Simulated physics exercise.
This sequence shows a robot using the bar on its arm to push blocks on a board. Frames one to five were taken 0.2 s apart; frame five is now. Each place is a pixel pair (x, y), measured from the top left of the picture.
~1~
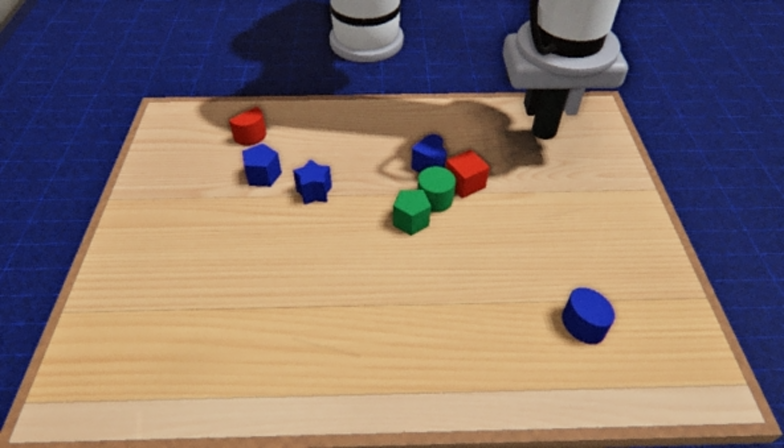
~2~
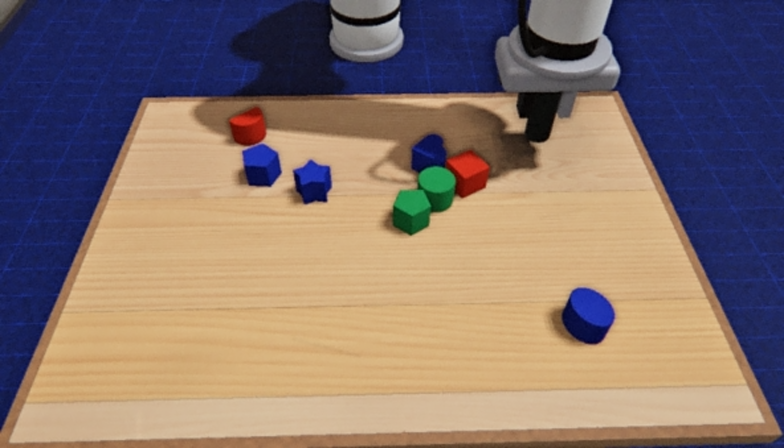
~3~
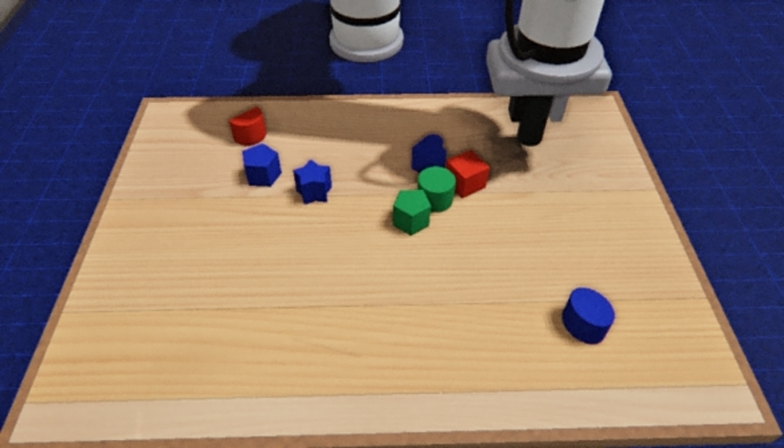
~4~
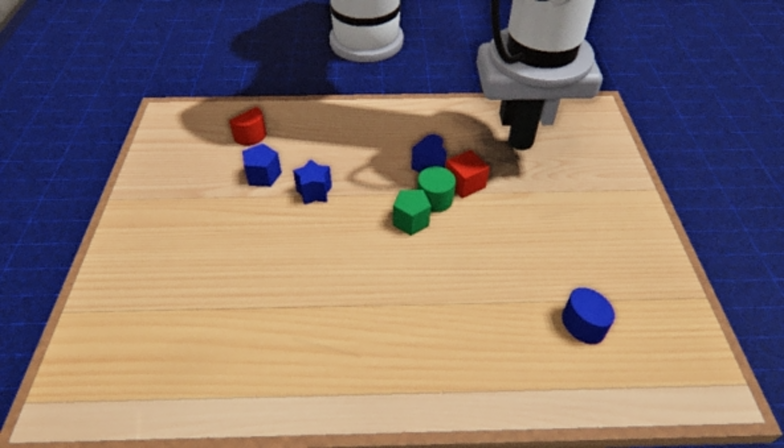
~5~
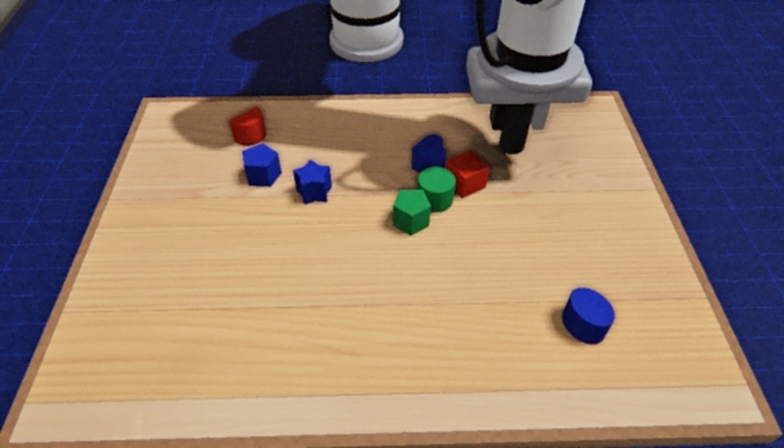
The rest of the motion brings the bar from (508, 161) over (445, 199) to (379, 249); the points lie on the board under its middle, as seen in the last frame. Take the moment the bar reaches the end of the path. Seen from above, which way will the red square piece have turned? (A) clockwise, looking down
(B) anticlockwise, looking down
Correct choice: A.
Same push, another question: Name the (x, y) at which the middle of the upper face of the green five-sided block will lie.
I think it will end close to (355, 248).
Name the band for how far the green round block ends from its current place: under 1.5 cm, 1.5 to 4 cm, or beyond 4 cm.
It gets moved over 4 cm.
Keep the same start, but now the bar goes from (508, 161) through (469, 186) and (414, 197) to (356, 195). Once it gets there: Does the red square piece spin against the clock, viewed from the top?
It seems so.
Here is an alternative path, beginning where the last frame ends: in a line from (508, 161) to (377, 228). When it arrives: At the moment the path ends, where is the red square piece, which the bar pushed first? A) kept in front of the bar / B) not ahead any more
My answer is option A.
On the path given first. One third of the way, bar at (468, 172); green five-sided block at (398, 210), turned 45° anticlockwise; green round block at (413, 186); red square piece at (445, 176).
Two thirds of the way, bar at (424, 201); green five-sided block at (381, 225), turned 105° anticlockwise; green round block at (356, 196); red square piece at (392, 198), turned 35° clockwise.
At the end, bar at (379, 236); green five-sided block at (355, 248), turned 160° anticlockwise; blue heart unmoved; green round block at (329, 194); red square piece at (356, 211), turned 85° clockwise.
